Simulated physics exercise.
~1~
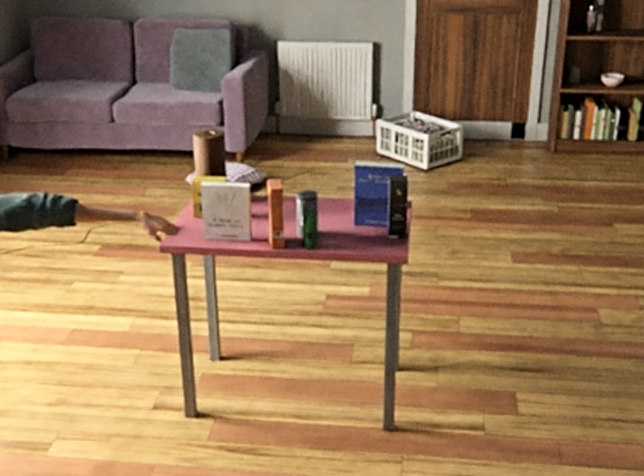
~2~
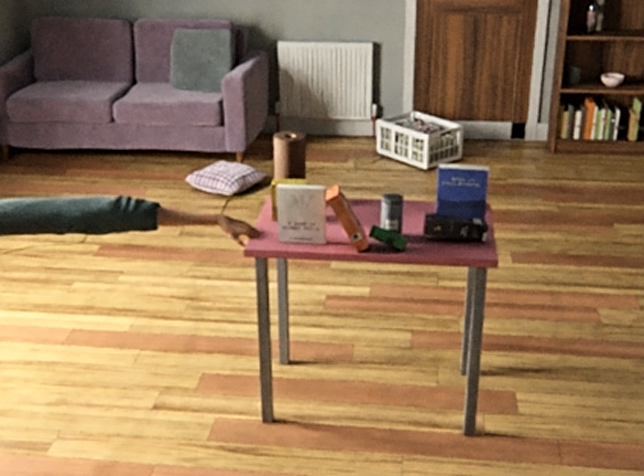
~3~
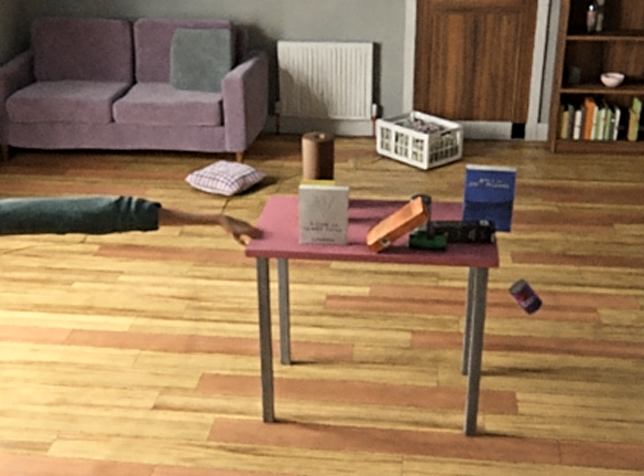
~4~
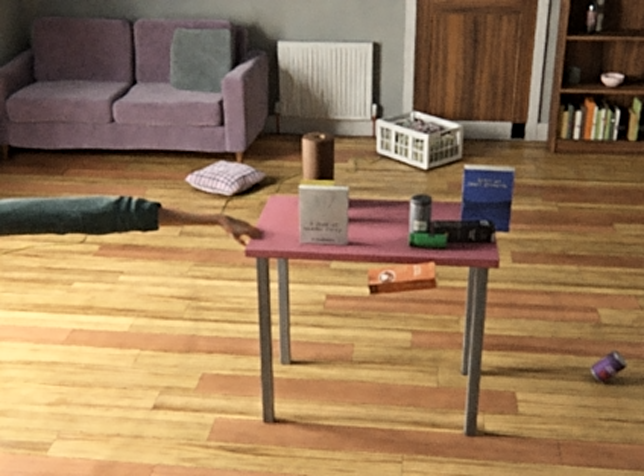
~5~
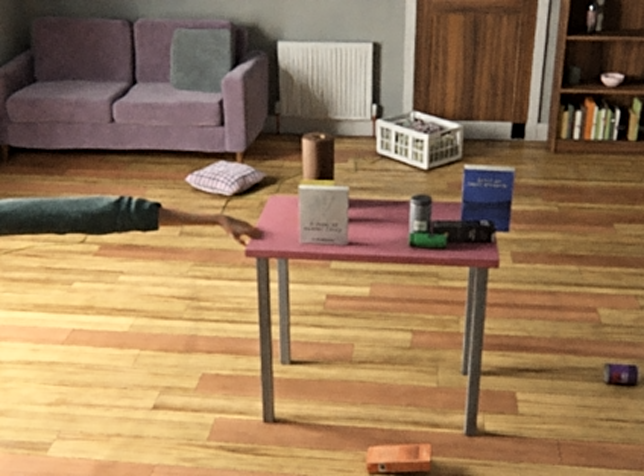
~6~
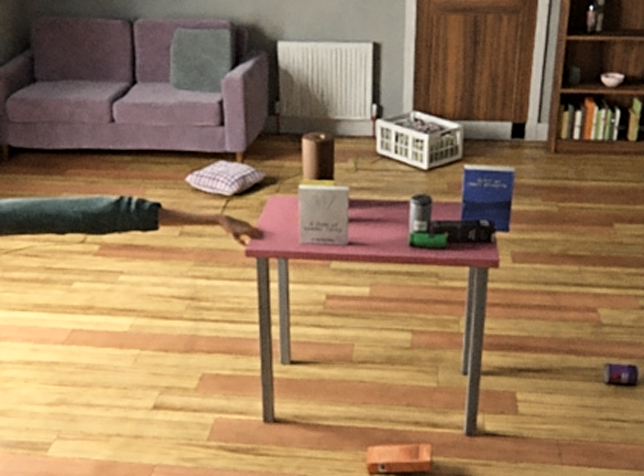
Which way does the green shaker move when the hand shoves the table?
The green shaker moves to the right, and it ends up lying on its side on the table.
